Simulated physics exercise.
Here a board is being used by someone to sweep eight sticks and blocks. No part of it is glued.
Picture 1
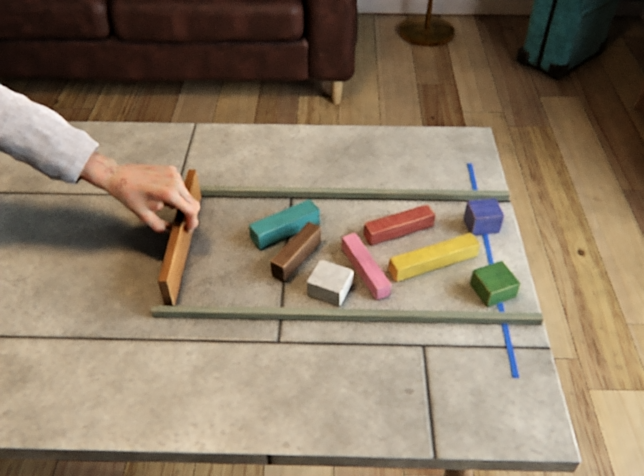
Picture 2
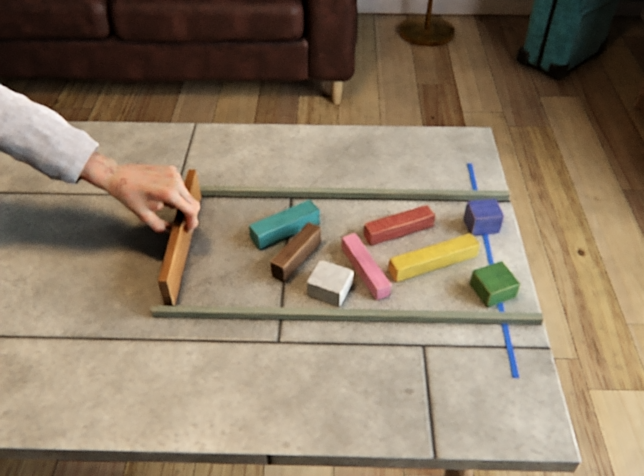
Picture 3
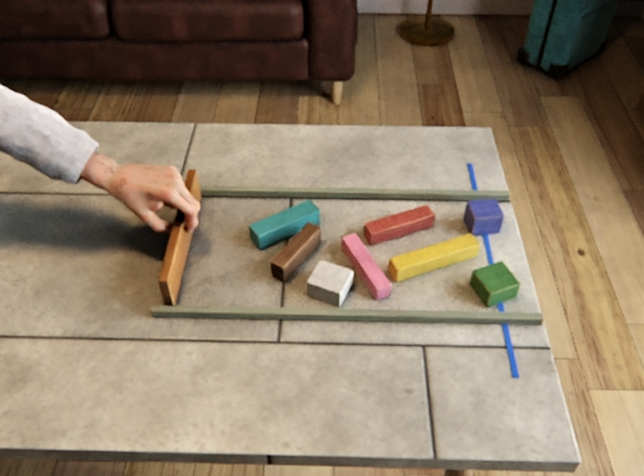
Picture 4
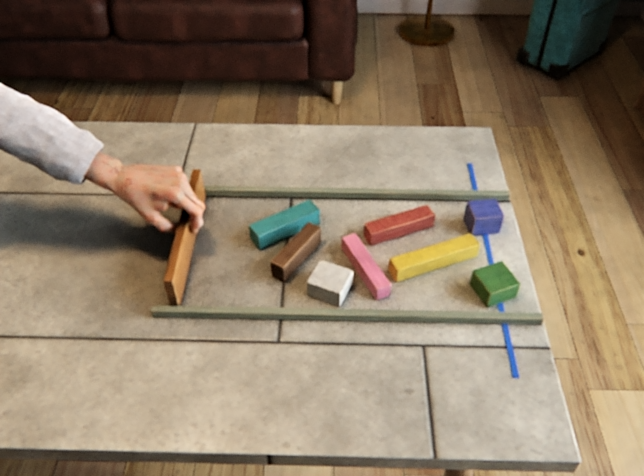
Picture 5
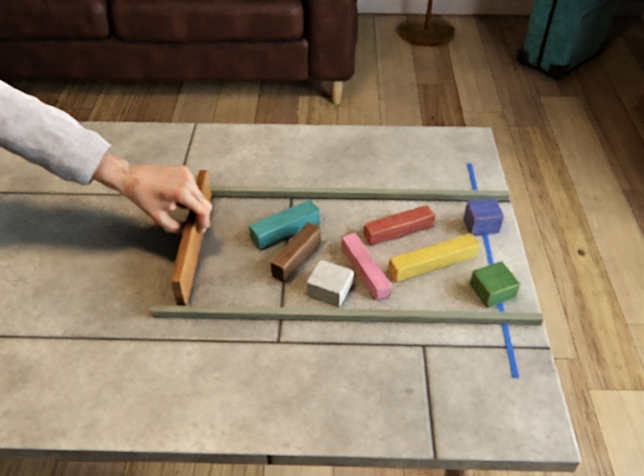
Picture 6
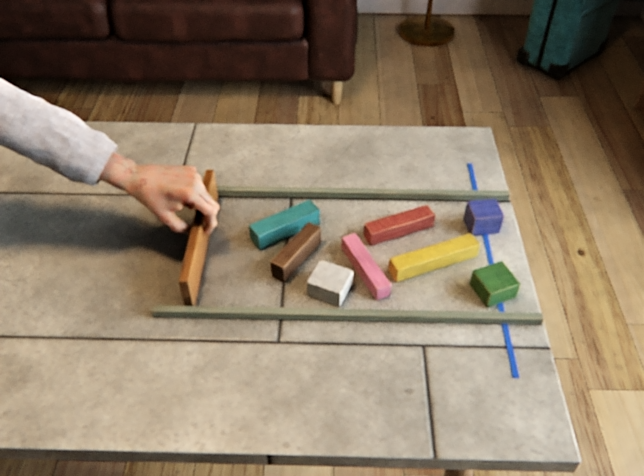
A hand slides a wooden board slightly right toward scattered colored blocks on a table.
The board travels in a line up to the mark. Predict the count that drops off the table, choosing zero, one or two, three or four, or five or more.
The count that drops off is five or more.
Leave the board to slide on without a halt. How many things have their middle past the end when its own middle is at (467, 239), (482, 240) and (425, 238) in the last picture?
In that order 3, 4 and 0.
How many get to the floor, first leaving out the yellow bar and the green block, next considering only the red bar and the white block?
The counts: 3 and 2.
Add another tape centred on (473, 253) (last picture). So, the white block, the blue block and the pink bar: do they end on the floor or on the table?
Well, the white block stays where it is, the blue block comes off, and the pink bar? It stays where it is.
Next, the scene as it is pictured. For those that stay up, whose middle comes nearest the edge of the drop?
The brown stick finishes closest.
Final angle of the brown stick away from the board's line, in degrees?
Some 25 degrees.
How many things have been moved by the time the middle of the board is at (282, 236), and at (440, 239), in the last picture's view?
I get 2 at the one place and 8 at the other.
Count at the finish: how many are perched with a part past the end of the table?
Overhang count: 1.
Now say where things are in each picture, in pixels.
The first frame shows blue block (484, 217); green block (495, 284); yellow bar (434, 257); board (182, 234); tape (489, 254).
The second frame shows green block (495, 284); white block (330, 283).
The third frame shows yellow bar (434, 257); board (182, 234).
The fourth frame shows blue block (484, 217); pink bar (365, 265).
The fifth frame shows green block (495, 284); red bar (400, 225).
The sixth frame shows blue block (484, 217); green block (495, 284); yellow bar (434, 257); board (200, 234); tape (489, 254).
Soon after, none off yet; blue block at rest near (484, 217); green block at rest near (495, 284); yellow bar at rest near (434, 257).
At rest, the number that fall off is five or more; fallen, pink bar, red bar, yellow bar, green block and blue block.
